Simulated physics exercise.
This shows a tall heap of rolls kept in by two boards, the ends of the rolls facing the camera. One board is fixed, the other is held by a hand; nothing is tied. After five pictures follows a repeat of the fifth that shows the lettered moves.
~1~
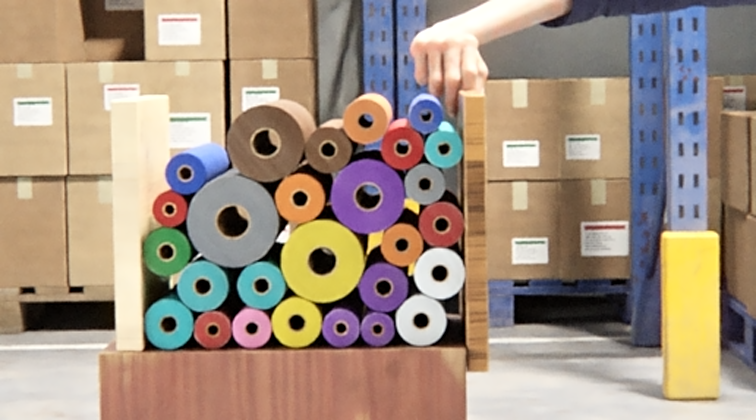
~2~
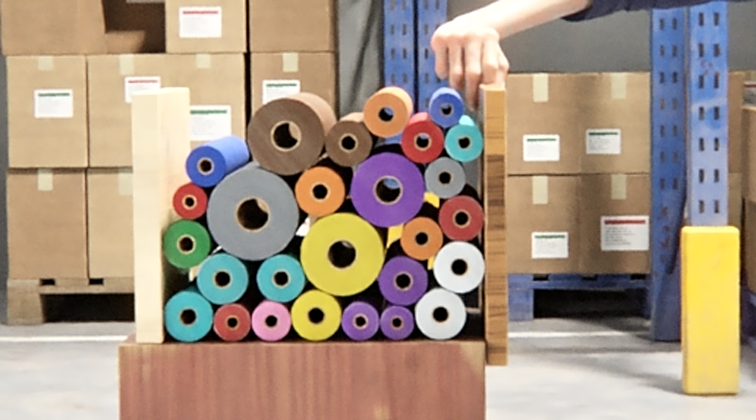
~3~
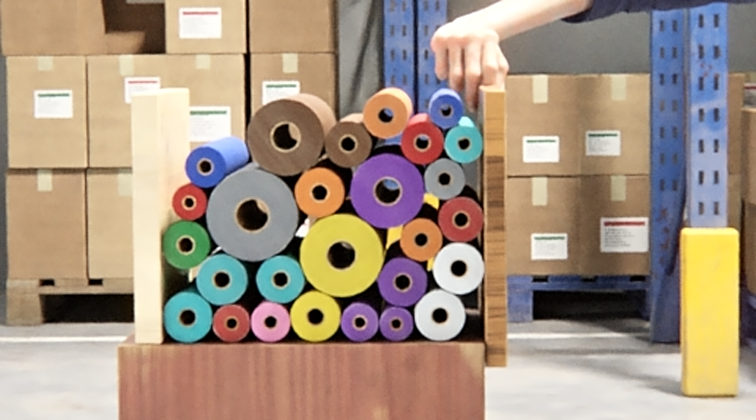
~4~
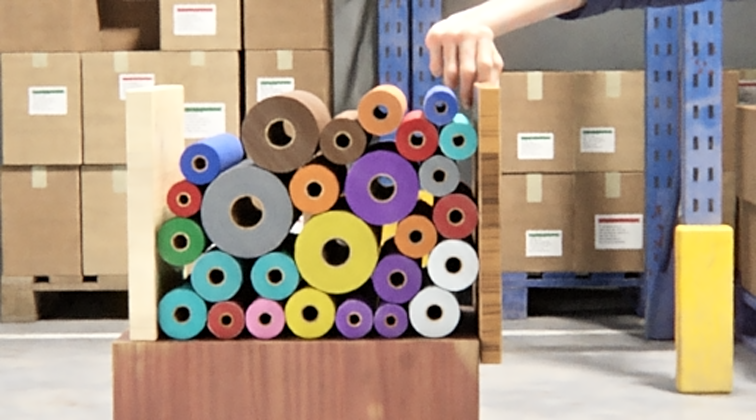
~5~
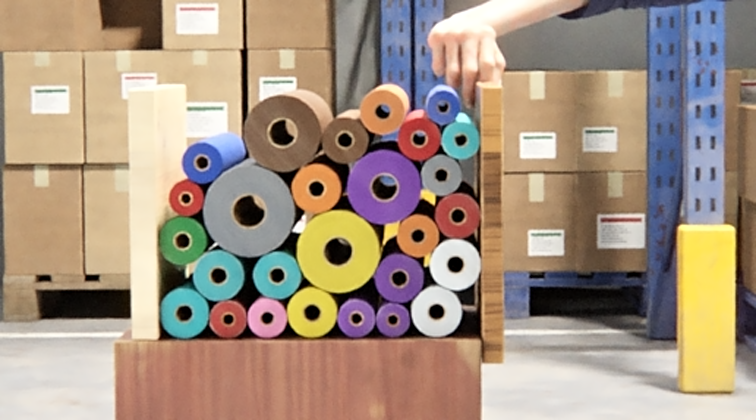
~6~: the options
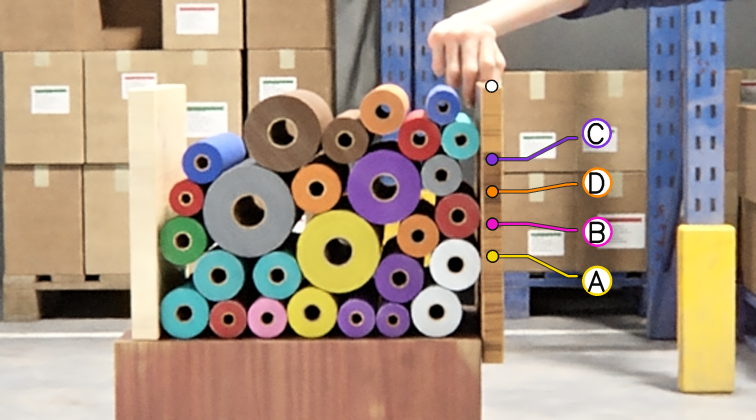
A hand reaches in from the upper right and rests on top of the right-hand wooden board, seen from the front in a warehouse with stacked cardboard boxes and blue racking. Between this board and a paler one, rolls in gray, yellow, purple, brown, turquoise and other colours sit heaped on a reddish-brown base. The heap stays still while the camera shifts slightly.
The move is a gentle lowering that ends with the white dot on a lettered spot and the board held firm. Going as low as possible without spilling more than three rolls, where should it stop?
The last mark within the limit is B.
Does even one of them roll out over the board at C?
No.
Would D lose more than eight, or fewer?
It loses fewer than eight.
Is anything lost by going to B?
Yes.
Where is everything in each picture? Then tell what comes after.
The first picture shows a turquoise roll (169, 324); a purple roll (378, 329); a turquoise roll (262, 285).
The second picture shows a turquoise roll (282, 278); a purple roll (388, 190).
The third picture shows a turquoise roll (464, 143); a blue roll (446, 111).
The fourth picture shows side board (486, 212); a turquoise roll (183, 314).
The fifth picture shows a purple roll (393, 320); a turquoise roll (278, 275); a purple roll (385, 188).
On the marked copy, A at (493, 256); B at (493, 224); C at (492, 159); D at (492, 192); the white dot at (492, 86).
With B. Early on, top of the board (481, 152).
Further on, top of the board (481, 223).
At the end, top of the board (481, 223), two out over the board.
As for the rest, A more than three out over the board; C none out over the board; D none out over the board.
